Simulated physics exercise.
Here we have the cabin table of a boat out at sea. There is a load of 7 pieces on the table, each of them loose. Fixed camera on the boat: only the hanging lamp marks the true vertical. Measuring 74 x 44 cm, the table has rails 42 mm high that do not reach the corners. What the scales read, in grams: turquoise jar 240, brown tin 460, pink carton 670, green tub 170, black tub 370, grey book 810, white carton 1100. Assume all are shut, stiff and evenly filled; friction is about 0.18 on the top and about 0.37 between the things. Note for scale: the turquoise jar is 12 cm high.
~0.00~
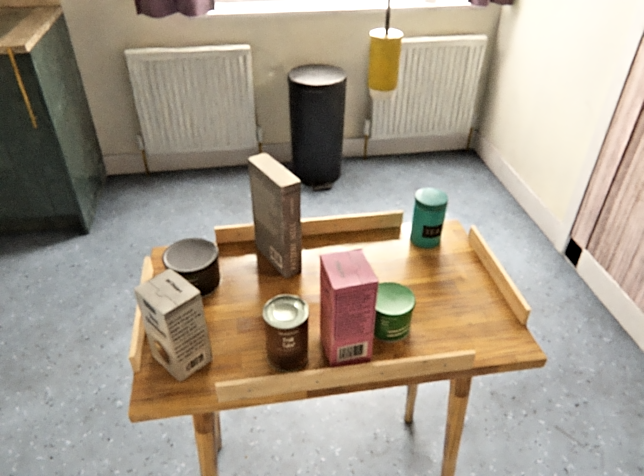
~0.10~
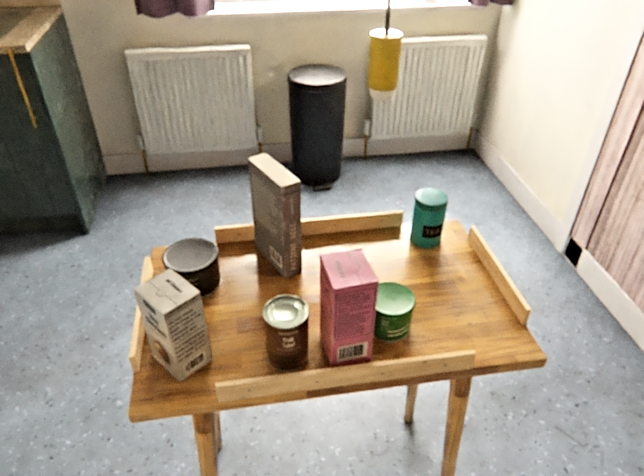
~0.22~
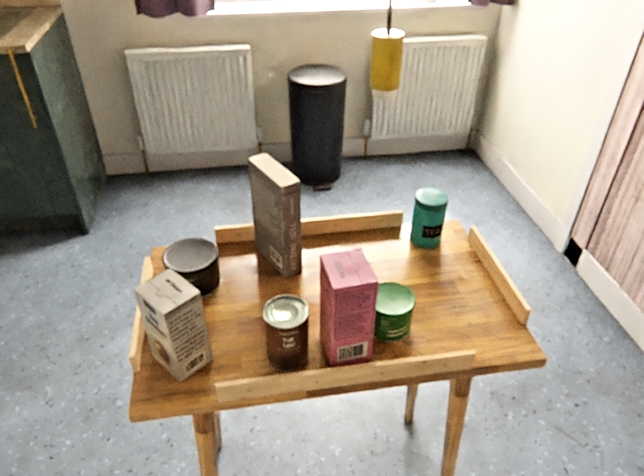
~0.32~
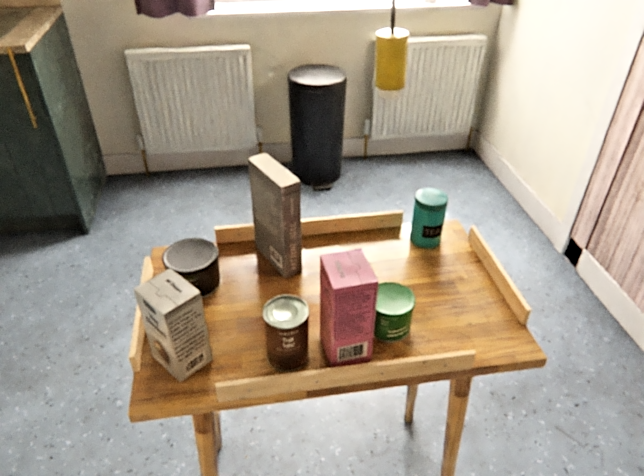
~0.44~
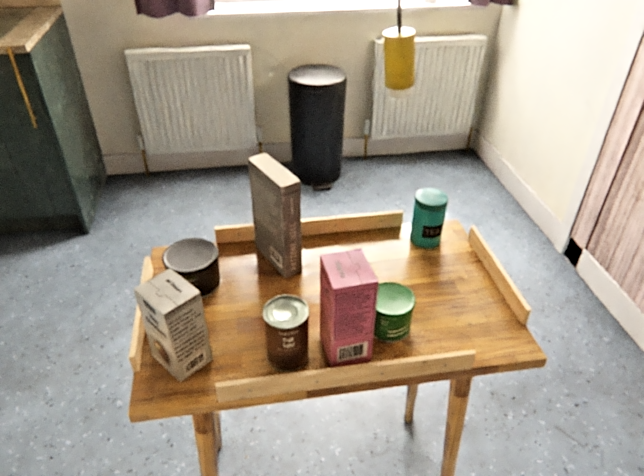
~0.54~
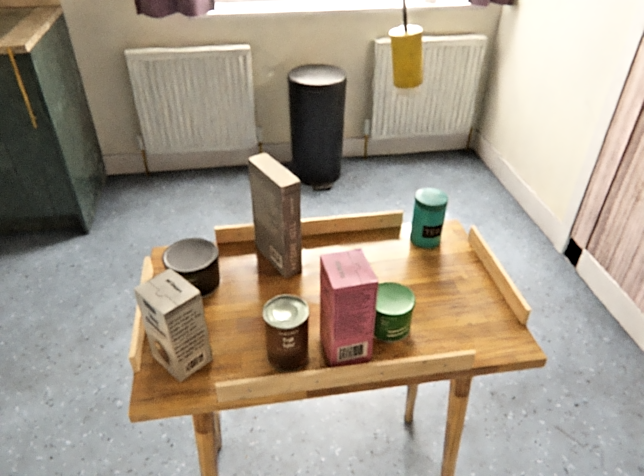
A yellow cylinder hangs on a cord before radiators and a black bin in a room seen from slightly above by a still camera. On the wooden table are a white carton and black tub at left, an upright greyish block behind a brown tin, a pink carton and green tub right of centre, and a turquoise jar at back right. The cylinder, at first almost still, swings gradually right while everything on the table stays put.
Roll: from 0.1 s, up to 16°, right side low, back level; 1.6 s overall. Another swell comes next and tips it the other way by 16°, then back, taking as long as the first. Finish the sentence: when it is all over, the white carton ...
The white carton is still on its base.
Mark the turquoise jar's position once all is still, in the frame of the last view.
It finishes around (357, 221).
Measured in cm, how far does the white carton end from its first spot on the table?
Start to finish, roughly 0 cm.
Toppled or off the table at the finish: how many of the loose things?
The number is 0.
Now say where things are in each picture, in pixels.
Boat level; white carton (175, 326); turquoise jar (428, 218), in the first picture.
Boat level; pink carton (346, 310); green tub (390, 312), in the second picture.
Floor tilted 1°, right side down; black tub (193, 268); grey book (276, 216), in the third picture.
Floor tilted 3°, right side down; turquoise jar (428, 218); brown tin (287, 334), in the fourth picture.
Floor tilted 6°, right side down; pink carton (346, 310); green tub (390, 312), in the fifth picture.
Floor tilted 9°, right side down; white carton (175, 326); black tub (193, 268), in the sixth picture.
After 1.14 s, floor tilted 13°, right side down; white carton slid 11 cm near (237, 319); pink carton slid 11 cm; grey book slid 11 cm.
After 2.44 s, floor tilted 16°, left side down; white carton slid 25 cm near (318, 310); pink carton slid 23 cm; grey book slid 25 cm.
After 2.94 s, floor tilted 7°, left side down; white carton slid 8 cm near (218, 321); turquoise jar slid 10 cm; grey book slid 7 cm.
At rest (3.8 s), not toppled but over 5 cm from the start, turquoise jar; the other 6 in place, give or take 5 cm. In the last view, white carton near (174, 326).
